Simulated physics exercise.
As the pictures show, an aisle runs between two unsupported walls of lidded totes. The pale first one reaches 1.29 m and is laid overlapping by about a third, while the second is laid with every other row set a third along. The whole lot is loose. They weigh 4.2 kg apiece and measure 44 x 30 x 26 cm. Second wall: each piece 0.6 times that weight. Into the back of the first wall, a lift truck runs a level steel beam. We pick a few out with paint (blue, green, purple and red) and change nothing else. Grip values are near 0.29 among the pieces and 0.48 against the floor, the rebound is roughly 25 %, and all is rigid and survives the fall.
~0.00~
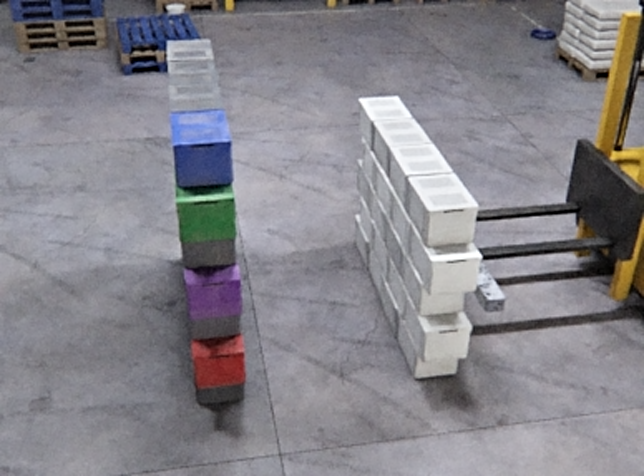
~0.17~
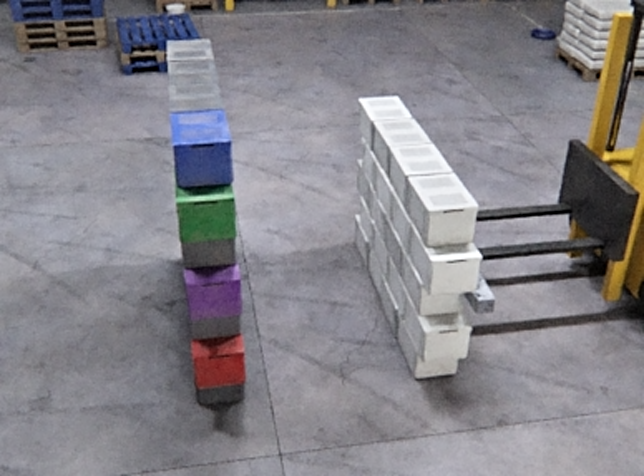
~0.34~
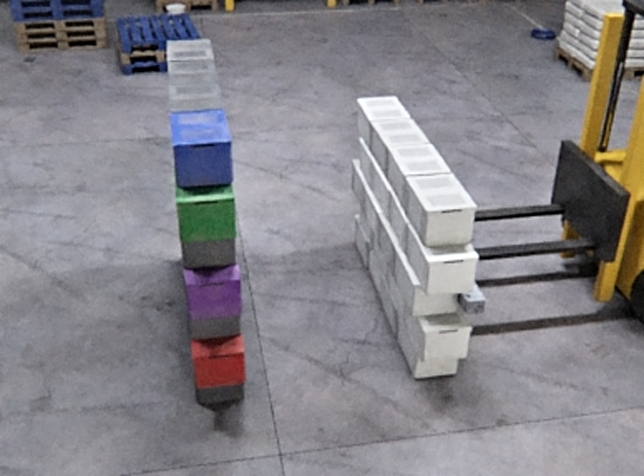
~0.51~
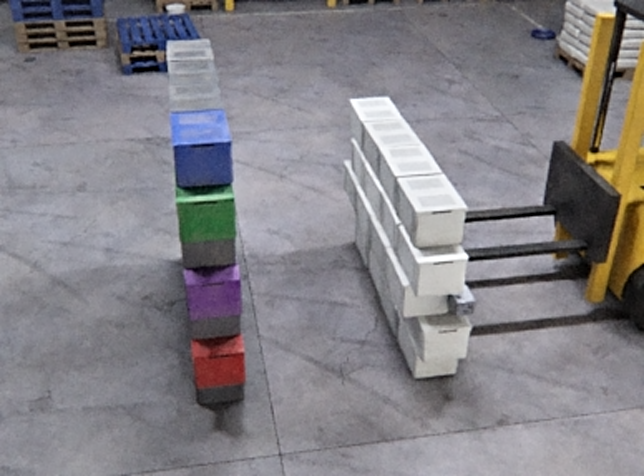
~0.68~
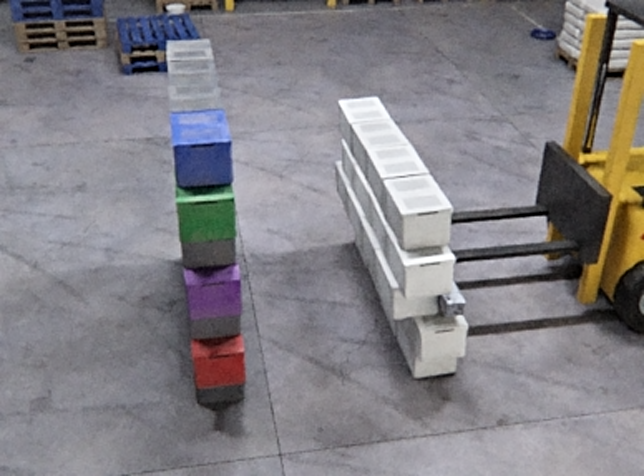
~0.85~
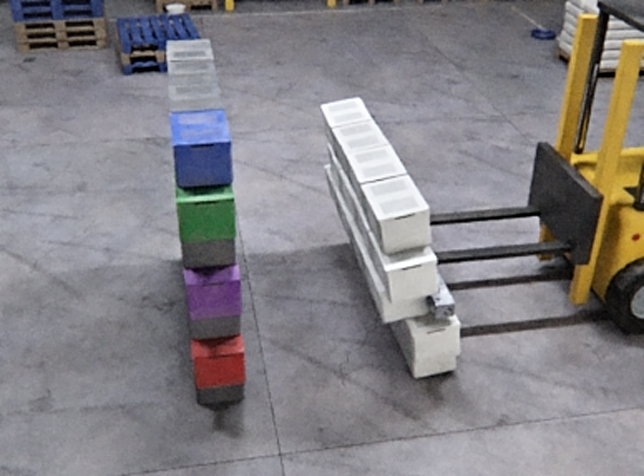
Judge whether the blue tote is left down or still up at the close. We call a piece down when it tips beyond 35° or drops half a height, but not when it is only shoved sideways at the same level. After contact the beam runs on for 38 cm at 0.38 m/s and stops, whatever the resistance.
At the close the blue tote is still up.
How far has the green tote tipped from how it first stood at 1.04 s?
Some 0 degrees.
By 1.04 s, 0 of the pale wall down; none of the 28 totes of the second wall down; blue tote unmoved.
By 1.30 s, 12 of the pale wall down; none of the 28 totes of the second wall down; blue tote unmoved.
By 1.56 s, 12 of the pale wall down; none of the 28 totes of the second wall down, 12 disturbed; blue tote unmoved.
By 2.88 s, 15 of the pale wall down; none of the 28 totes of the second wall down, 26 disturbed; blue tote moved 48 mm; green tote moved 7 cm.
When it is over (4.7 s), 15 of the pale wall down; none of the 28 totes of the second wall down, 26 disturbed; blue tote moved 26 mm; green tote moved 48 mm; purple tote moved 7 cm. In pixels of the last frame, middles, blue tote near (197, 149), green tote near (196, 202).
